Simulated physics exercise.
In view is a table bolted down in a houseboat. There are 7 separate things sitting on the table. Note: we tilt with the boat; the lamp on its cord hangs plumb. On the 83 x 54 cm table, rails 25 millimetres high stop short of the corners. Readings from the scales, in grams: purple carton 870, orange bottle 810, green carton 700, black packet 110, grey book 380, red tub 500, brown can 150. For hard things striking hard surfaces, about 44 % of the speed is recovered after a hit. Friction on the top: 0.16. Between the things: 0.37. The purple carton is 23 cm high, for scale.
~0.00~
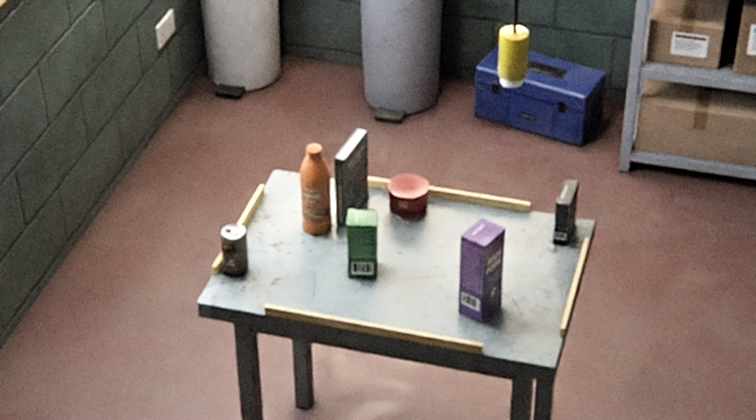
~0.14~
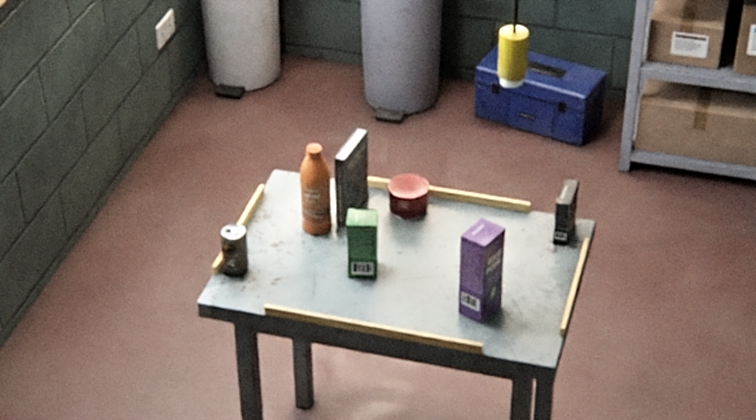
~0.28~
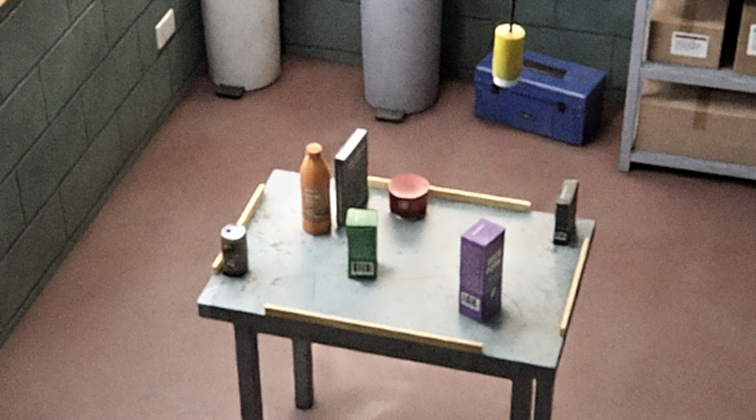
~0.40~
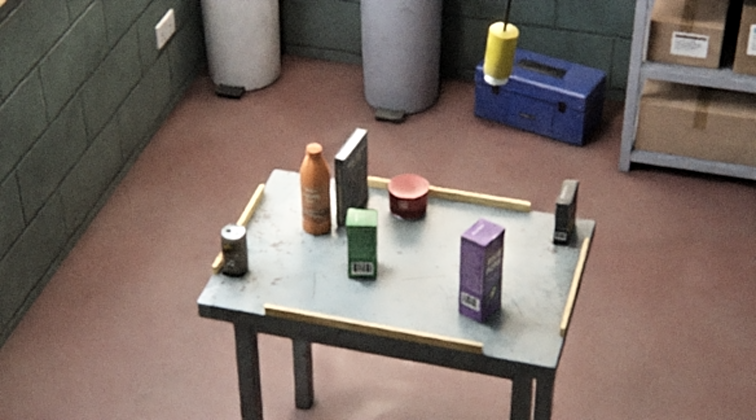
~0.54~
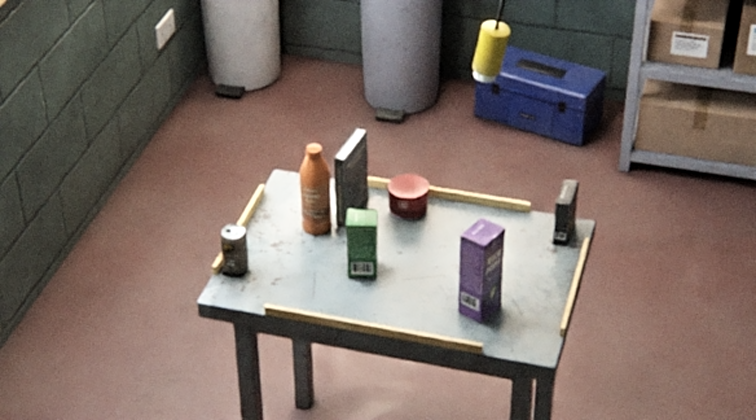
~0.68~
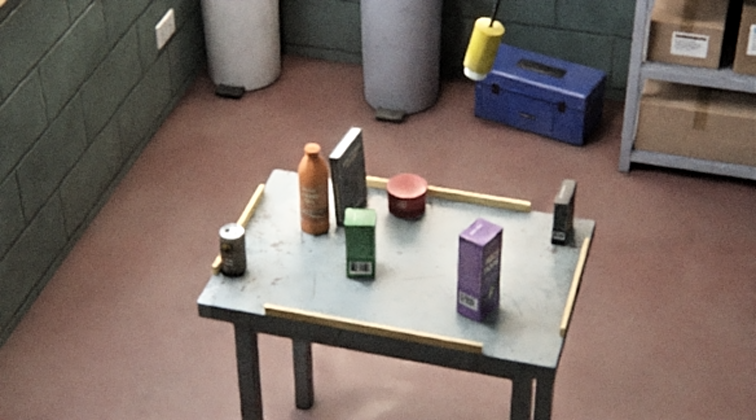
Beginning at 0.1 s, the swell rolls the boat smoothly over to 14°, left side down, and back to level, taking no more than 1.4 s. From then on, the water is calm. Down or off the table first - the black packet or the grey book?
It is the latter one.
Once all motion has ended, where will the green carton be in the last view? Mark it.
You'll see it about at (296, 232) in the last picture.
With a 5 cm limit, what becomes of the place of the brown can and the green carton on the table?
First the brown can: It stays in position; then the green carton: It departs its position.
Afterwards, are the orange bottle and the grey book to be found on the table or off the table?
The orange bottle winds up out of bounds; the grey book stays within bounds.
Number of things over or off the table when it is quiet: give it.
That makes 2.
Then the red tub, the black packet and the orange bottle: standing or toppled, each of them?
In the last frame the red tub remains up, the black packet remains up and the orange bottle does not stay up.
After 1.08 s, boat heeled 9°, left side down; grey book on its side near (306, 191); black packet moved 9 cm near (529, 207); orange bottle moved 12 cm.
After 1.68 s, boat level; orange bottle now off the table; grey book on its side near (297, 189); black packet moved 17 cm near (498, 202).
In the end (2.3 s), off the table, orange bottle; toppled on the table, grey book; not toppled but over 5 cm from the start, purple carton, green carton, black packet and red tub; brown can under 5 cm from the start. At the end, from the last picture's camera, black packet near (498, 202), grey book near (298, 189). Black packet was never lost; grey book went at 0.98 s.
